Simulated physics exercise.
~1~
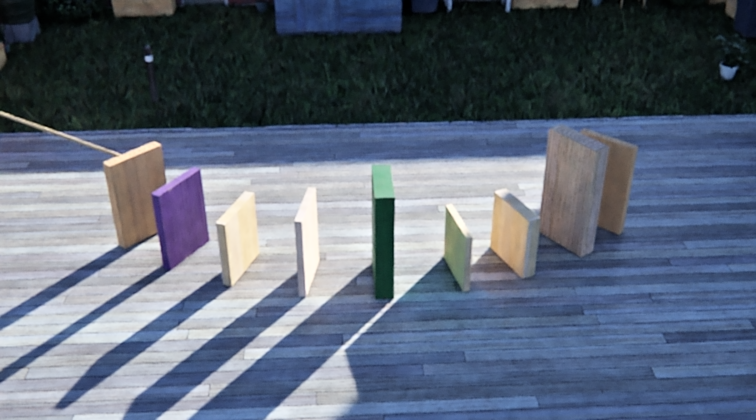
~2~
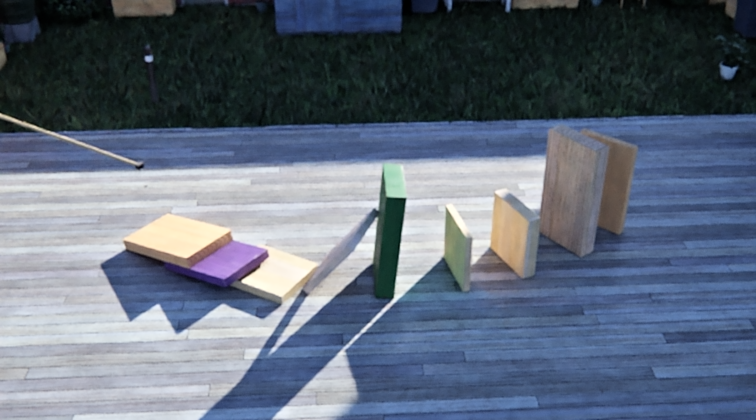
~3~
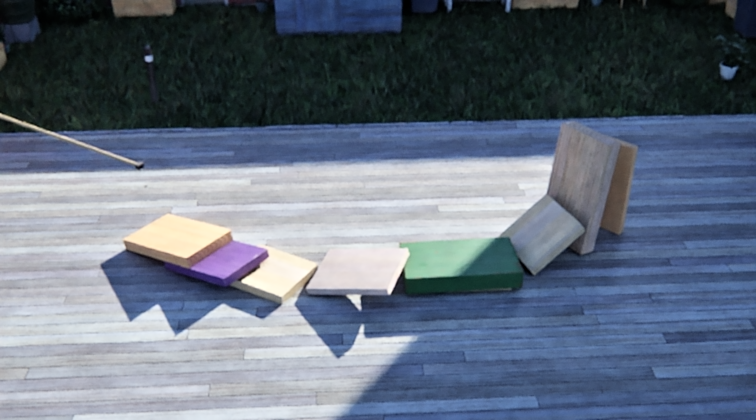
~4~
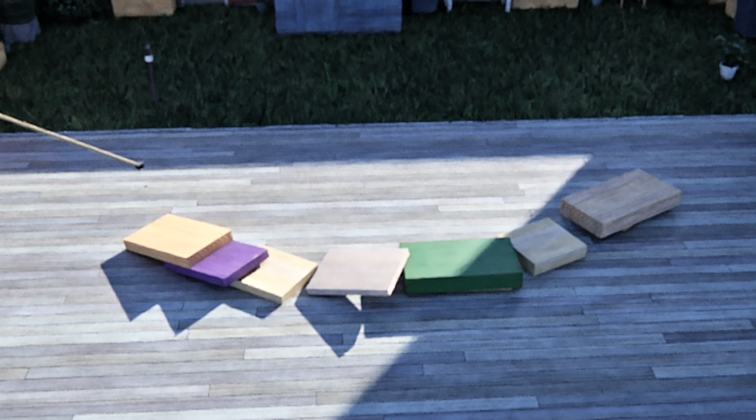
A pole nudged the first of nine wooden boards standing in a curve on a deck, and it toppled to the right, knocking down the purple one, then the green one and the rest in turn, until none was left standing.
